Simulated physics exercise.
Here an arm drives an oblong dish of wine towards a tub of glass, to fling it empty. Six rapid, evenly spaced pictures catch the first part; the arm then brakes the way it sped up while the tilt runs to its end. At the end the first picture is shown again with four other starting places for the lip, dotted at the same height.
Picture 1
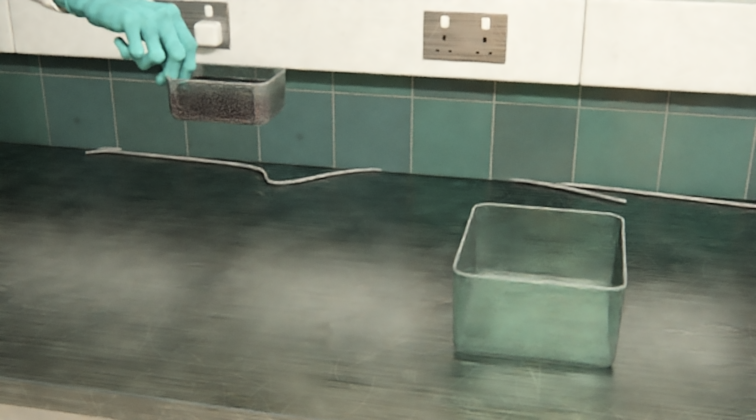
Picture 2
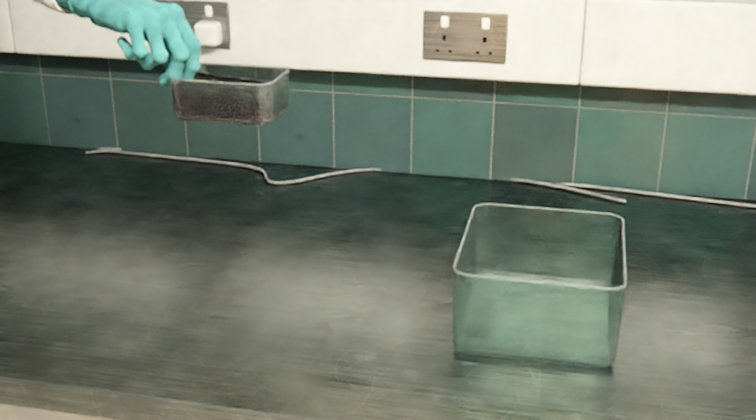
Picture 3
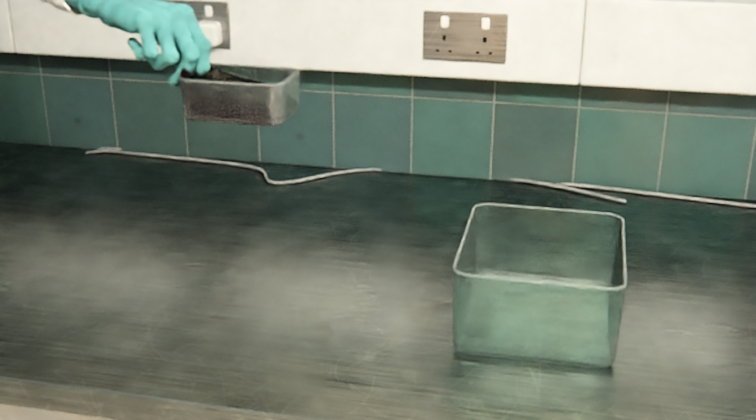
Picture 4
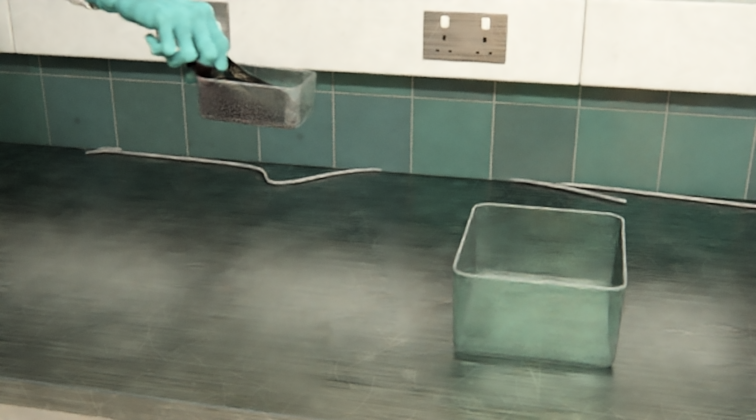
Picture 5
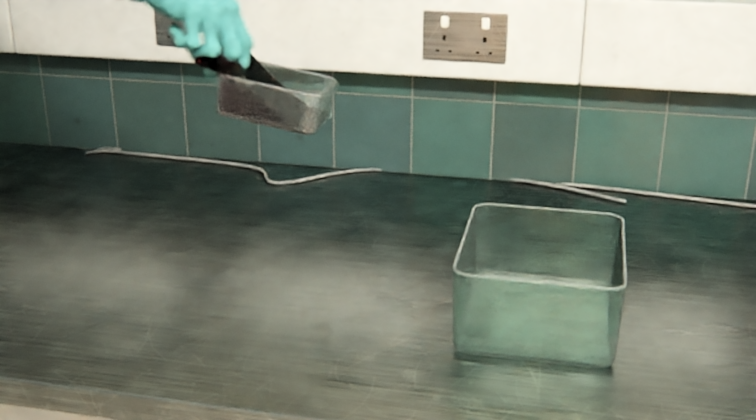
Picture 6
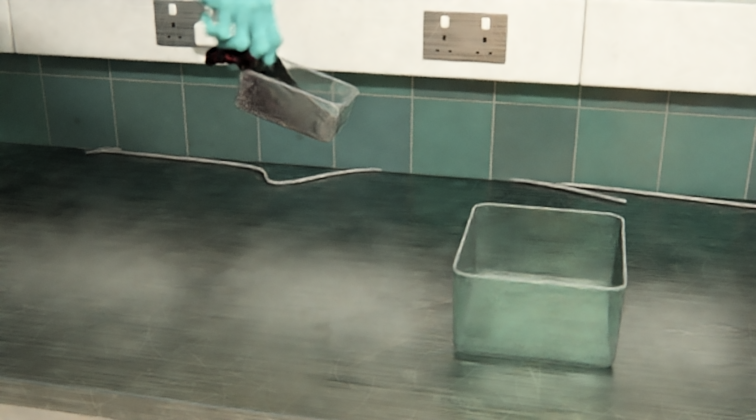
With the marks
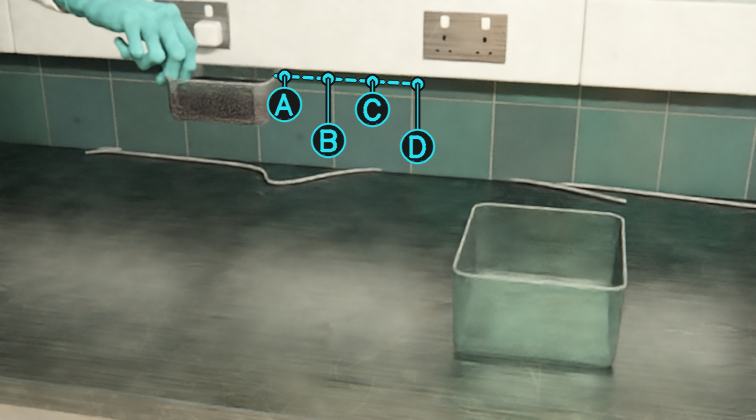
A gloved hand moves a dish of dark wine right, then tilts it rightward.
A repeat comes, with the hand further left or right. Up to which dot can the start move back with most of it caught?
The limit is B.
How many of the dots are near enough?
Three of them.
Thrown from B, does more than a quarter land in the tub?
Yes, clearly.
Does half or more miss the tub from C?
No, that is safe.
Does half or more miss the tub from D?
No, not at all.
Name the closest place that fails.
Place A.
On the marked copy, A at (284, 76); B at (328, 78); C at (372, 81); D at (417, 84).
If A is chosen, about 29 % lands in the tub, 67 % falls short and 4 % goes beside or beyond.
If B is chosen, about 67 % lands in the tub, 30 % falls short and 3 % goes beside or beyond.
If C is chosen, about 63 % lands in the tub, 22 % falls short and 15 % goes beside or beyond.
If D is chosen, about 63 % lands in the tub, 17 % falls short and 20 % goes beside or beyond.
